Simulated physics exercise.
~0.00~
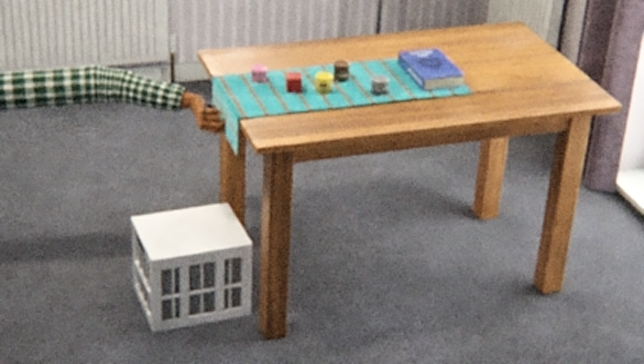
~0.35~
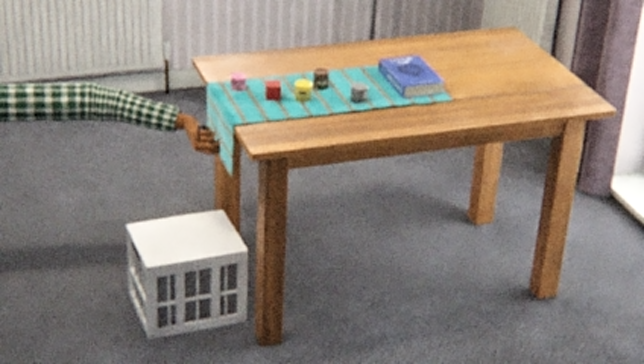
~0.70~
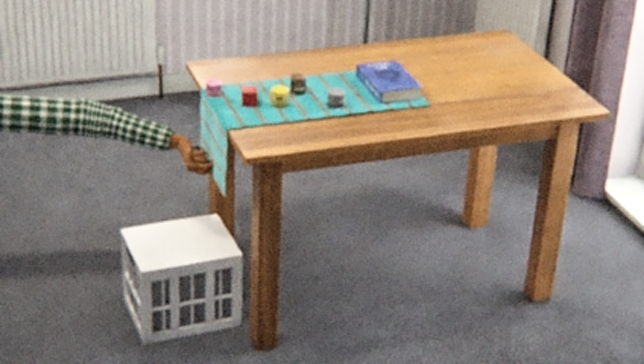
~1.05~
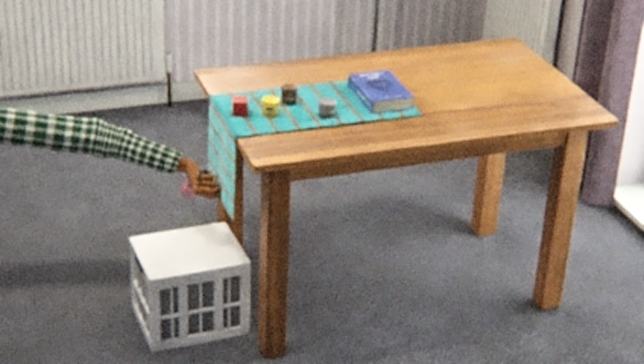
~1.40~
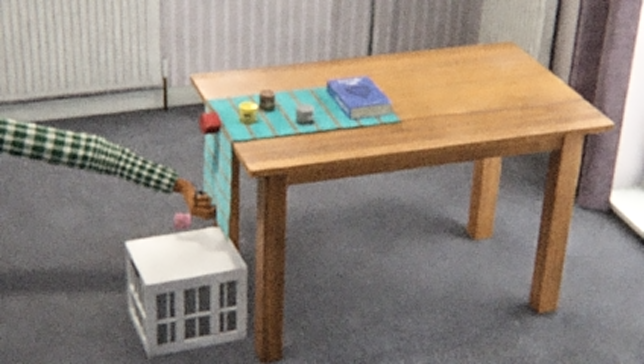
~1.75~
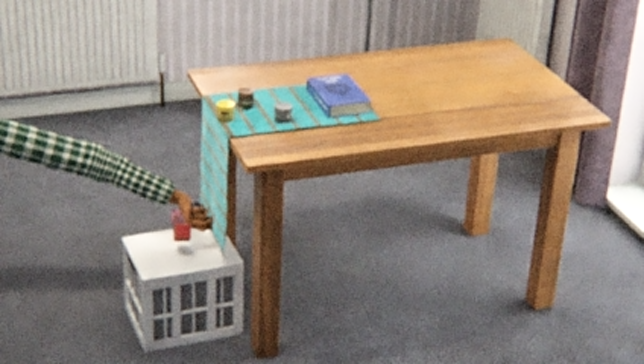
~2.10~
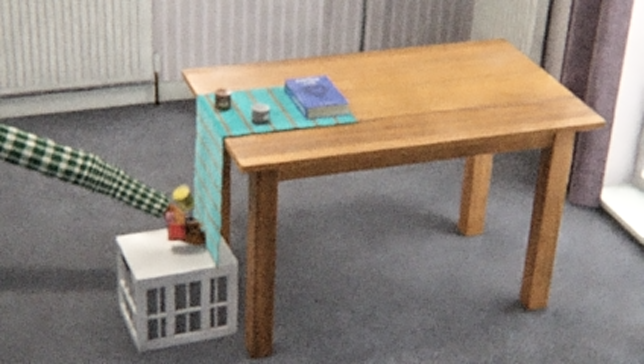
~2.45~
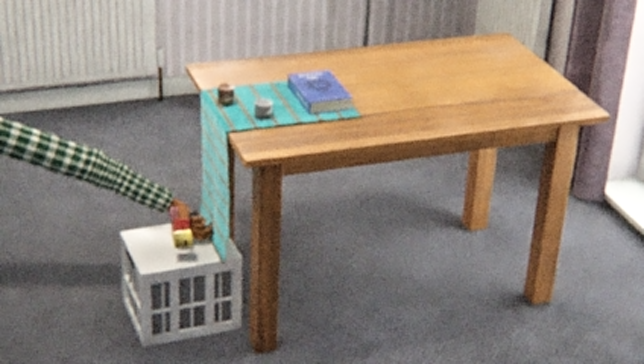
A hand draws a turquoise scarf down until three small things drop onto a white crate.
